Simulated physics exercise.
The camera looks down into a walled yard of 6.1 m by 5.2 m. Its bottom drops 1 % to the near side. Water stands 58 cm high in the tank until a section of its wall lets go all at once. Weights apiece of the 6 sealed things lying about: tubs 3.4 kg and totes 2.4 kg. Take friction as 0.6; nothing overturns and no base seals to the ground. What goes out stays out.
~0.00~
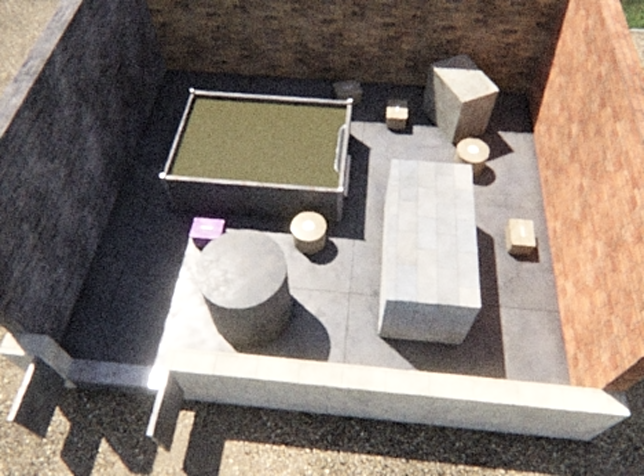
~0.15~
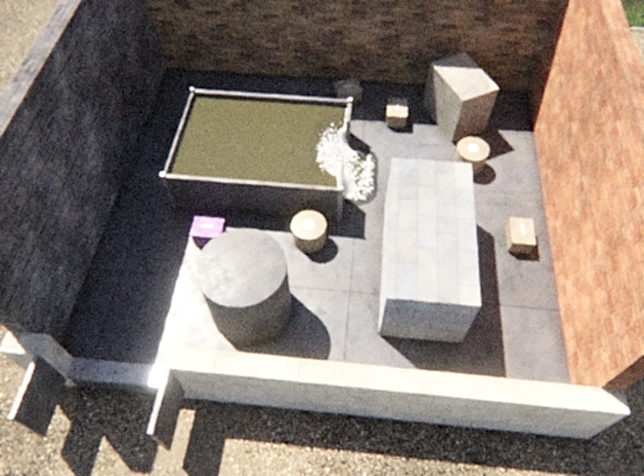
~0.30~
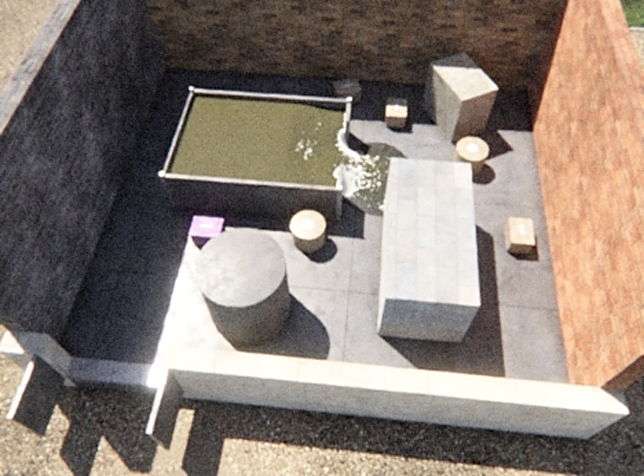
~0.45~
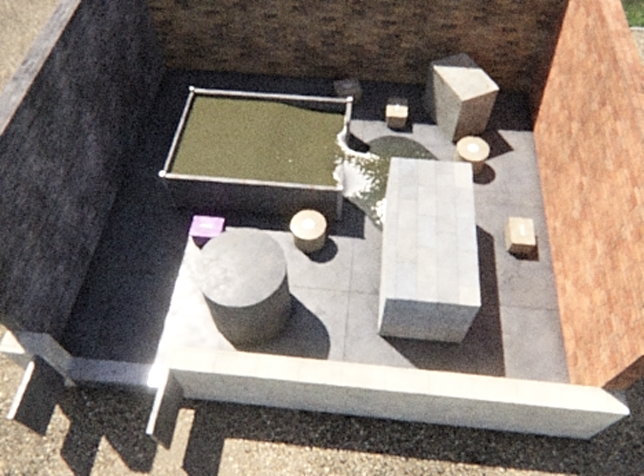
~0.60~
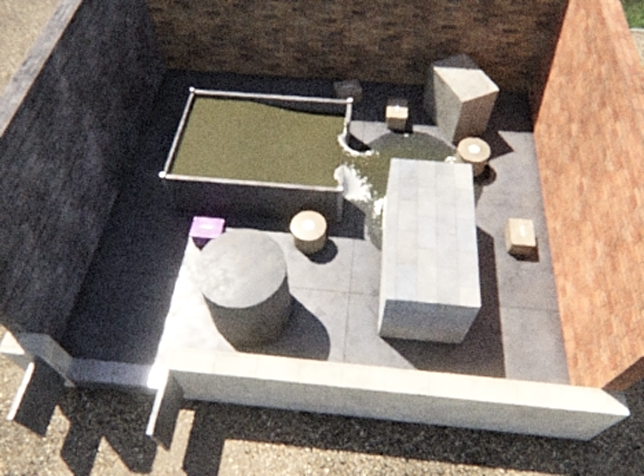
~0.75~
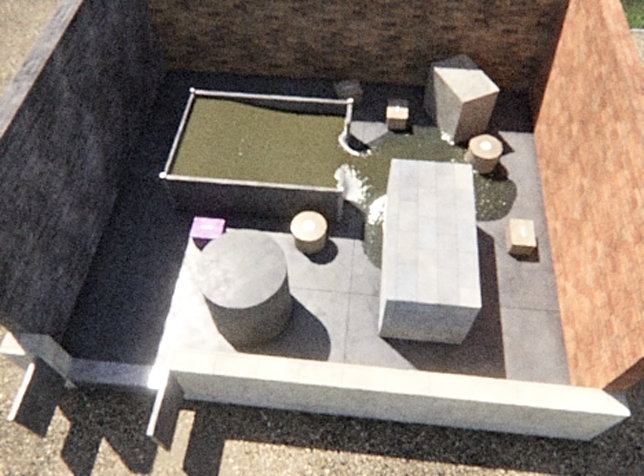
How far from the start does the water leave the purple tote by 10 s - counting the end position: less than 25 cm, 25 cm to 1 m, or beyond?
The purple tote moves a short way.
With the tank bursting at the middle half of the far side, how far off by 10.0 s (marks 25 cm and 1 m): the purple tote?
In that case the purple tote stays put.
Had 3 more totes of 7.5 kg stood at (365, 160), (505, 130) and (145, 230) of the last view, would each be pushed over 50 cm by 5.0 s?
In turn: Over, over, less.
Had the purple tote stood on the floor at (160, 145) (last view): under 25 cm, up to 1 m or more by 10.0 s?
It travels far.
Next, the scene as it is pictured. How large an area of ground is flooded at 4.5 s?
About 22 m2.
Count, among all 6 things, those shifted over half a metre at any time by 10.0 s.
6 of them.
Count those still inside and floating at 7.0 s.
I count 5.
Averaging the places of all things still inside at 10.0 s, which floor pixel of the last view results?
Near (249, 210).
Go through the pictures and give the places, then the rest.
In the first frame, the purple tote at (207, 228) rests on the ground; water covers 3.7 m2; 0 of 6 have shifted.
In the second frame, the purple tote at (207, 227) rests on the ground; 4.1 m2 under water; 0 of 6 have shifted.
In the third frame, the purple tote at (206, 227) rests on the ground; water covers 4.7 m2; 0 of 6 have shifted.
In the fourth frame, the purple tote at (207, 227) rests on the ground; 5.4 m2 under water; 0 of 6 have shifted.
In the fifth frame, the purple tote at (207, 228) rests on the ground; water covers 6.1 m2; 0 of 6 have shifted.
In the sixth frame, the purple tote at (207, 228) rests on the ground; 6.9 m2 under water; 1 of 6 have shifted.
After 2.0 s the purple tote is near (207, 228), 0.0 m from its start, aground; 0 of 6 are out; 0 afloat.
After 4.5 s the purple tote is near (207, 228), 0.0 m from its start, aground; 0 of 6 are out; 4 afloat.
After 7.0 s the purple tote is near (207, 228), 0.0 m from its start, aground; 0 of 6 are out; 5 afloat.
After 10.0 s the purple tote is near (169, 257), 0.6 m from its start, afloat; 0 of 6 are out; 6 afloat.
